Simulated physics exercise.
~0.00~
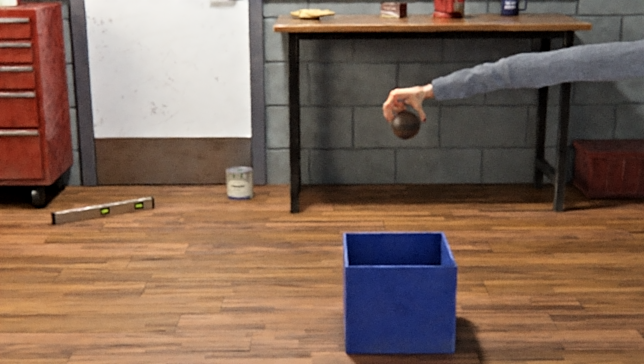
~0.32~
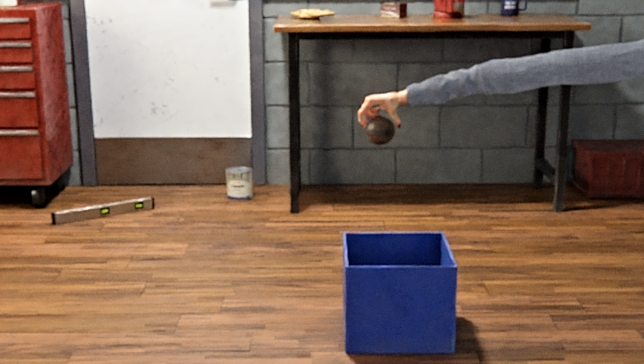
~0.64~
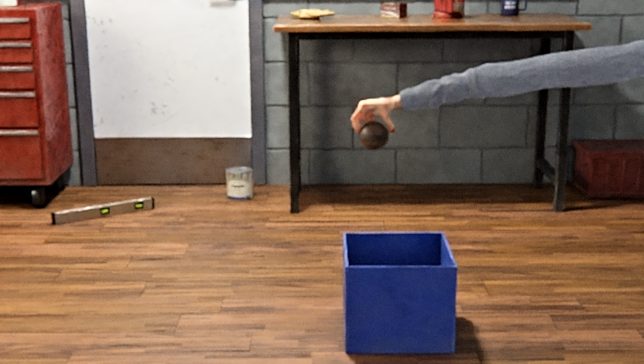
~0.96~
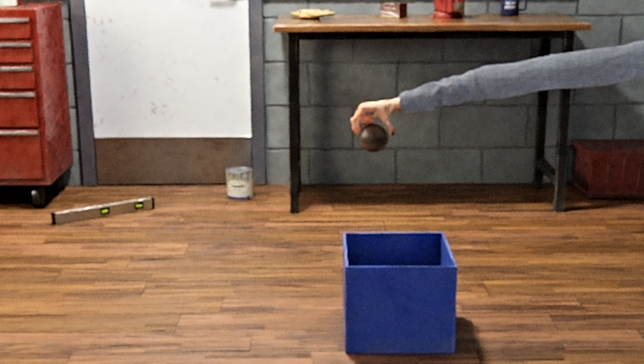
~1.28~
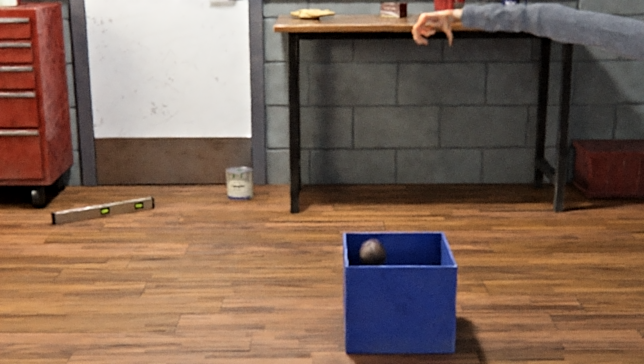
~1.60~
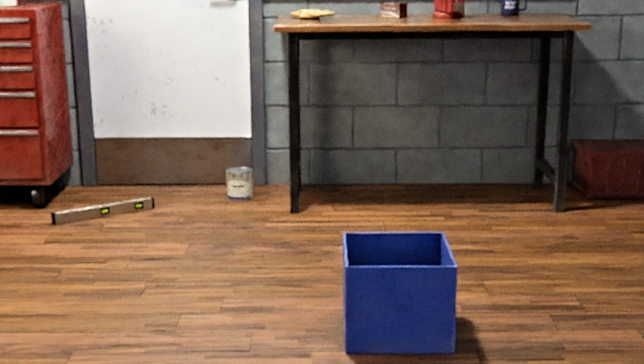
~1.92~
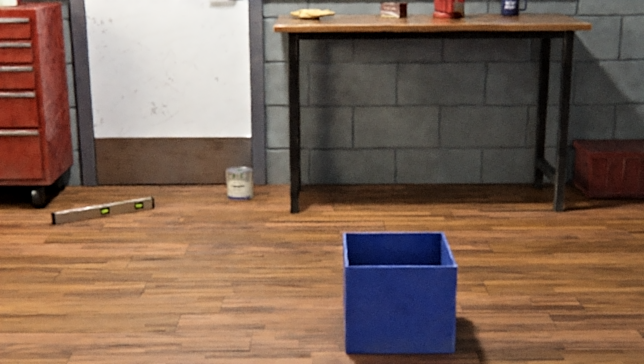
In the video, a hand holding a brown ball moves left above an open blue box on a wooden floor, pauses, then releases it. The ball drops into the box and out of sight as the arm withdraws, leaving the box in place.
